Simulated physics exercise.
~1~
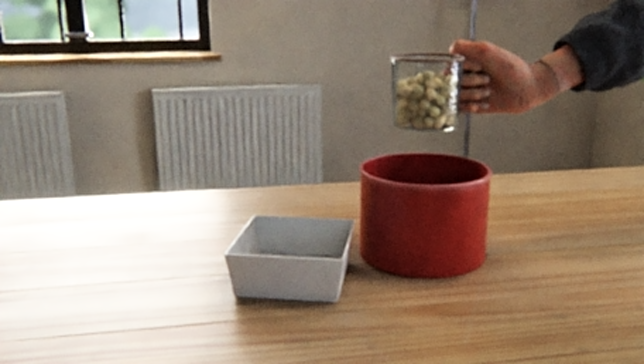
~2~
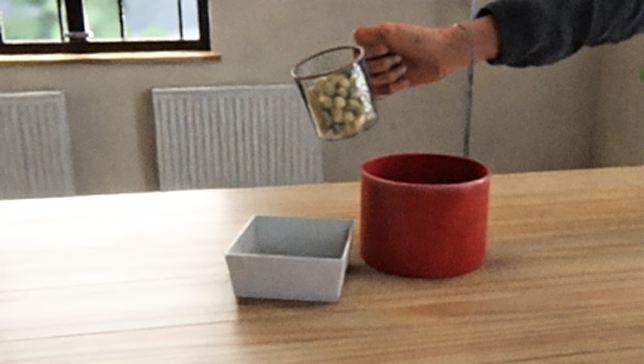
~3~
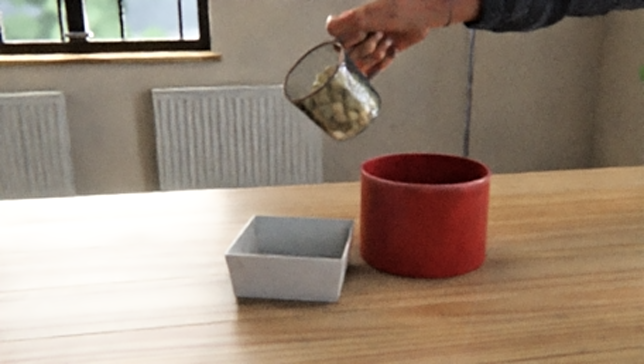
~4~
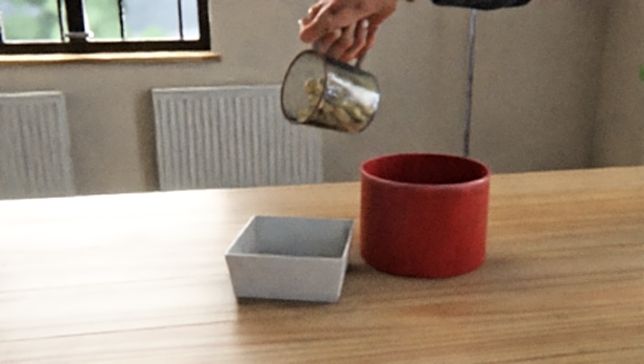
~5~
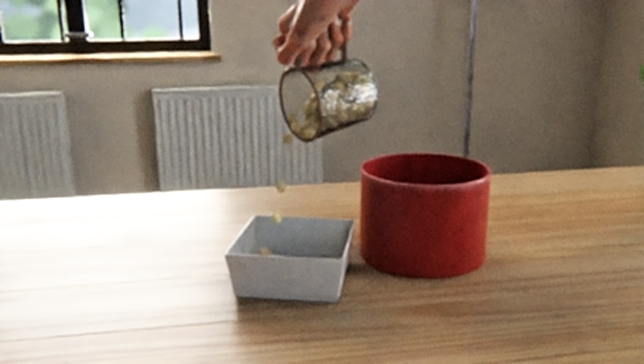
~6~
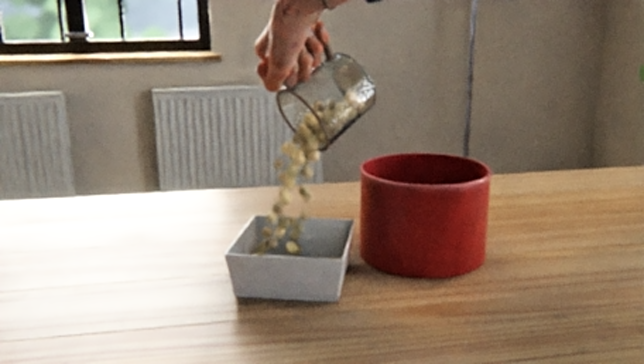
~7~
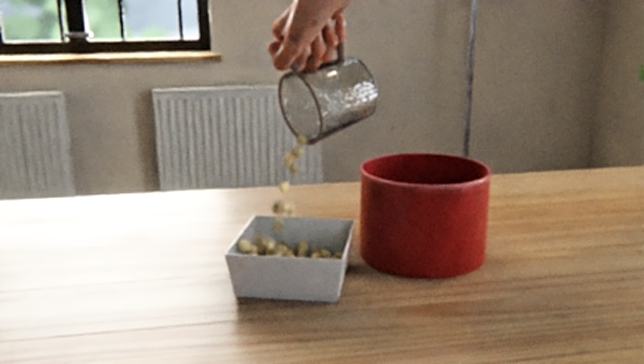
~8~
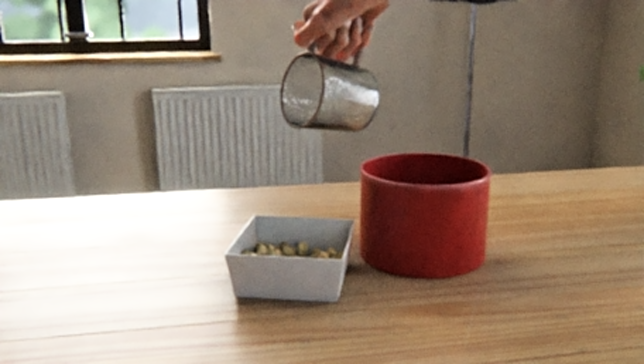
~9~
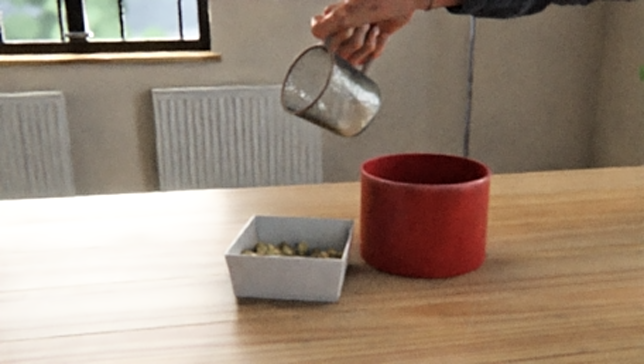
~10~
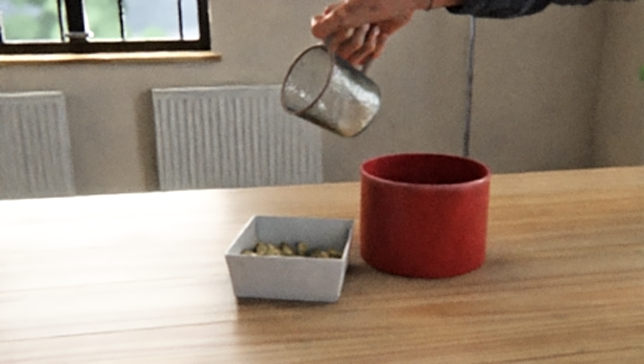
We see a hand holding a clear cup of nuts above a white tin and a red pot on a wooden table. The hand moves left and tips the cup, pouring the nuts into the tin, then partly turns back the emptied cup and holds it tilted above.
